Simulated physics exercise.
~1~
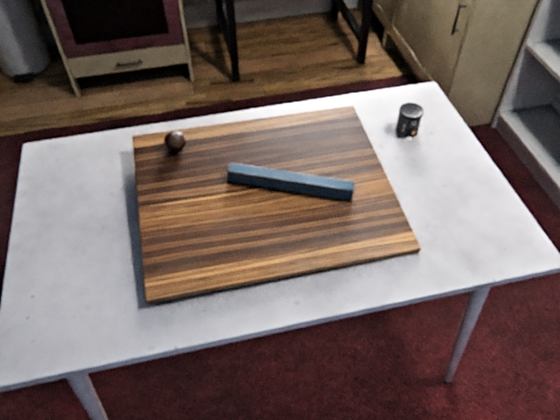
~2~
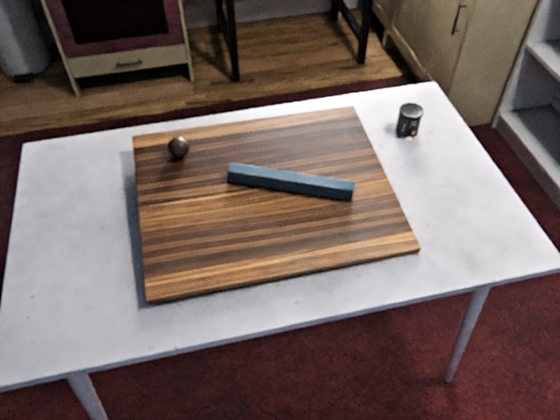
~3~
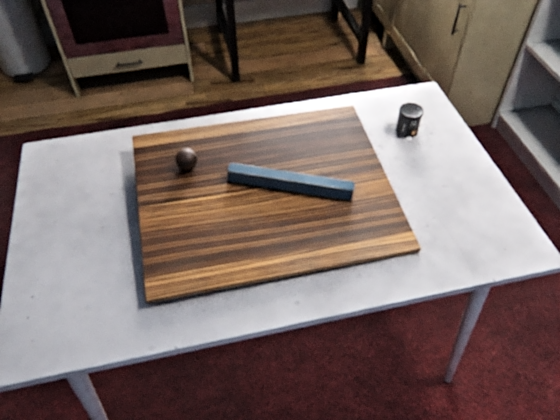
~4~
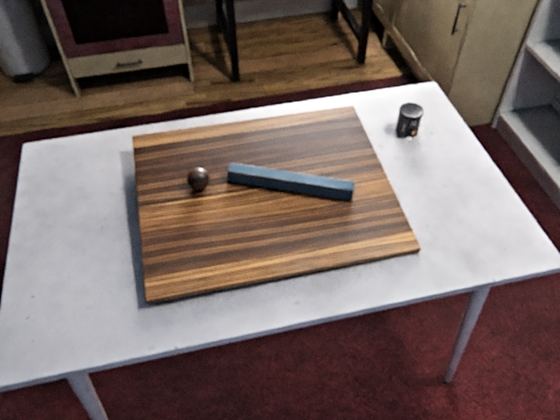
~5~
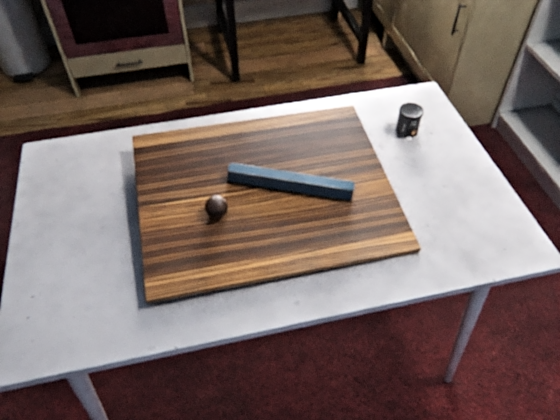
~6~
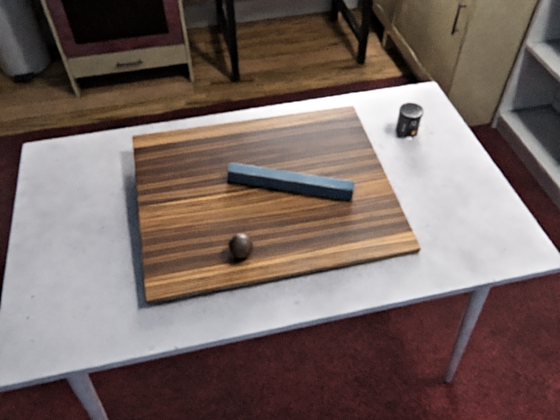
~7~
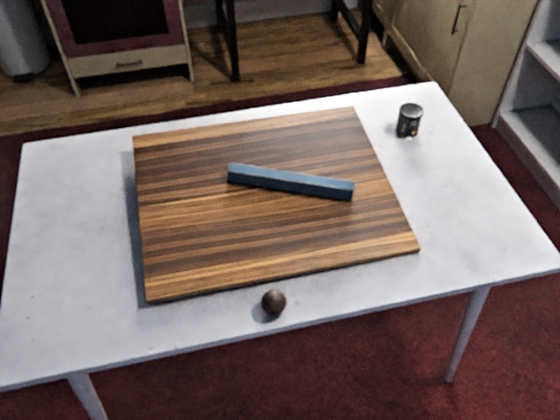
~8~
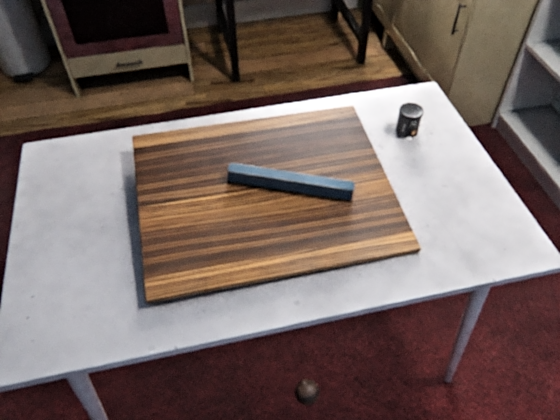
On a white table in a room with a red carpet, a brown ball rolled down a tilted striped wooden board, passing left of a blue bar, then dropped over the table's near edge to the floor while a black tin stayed put.
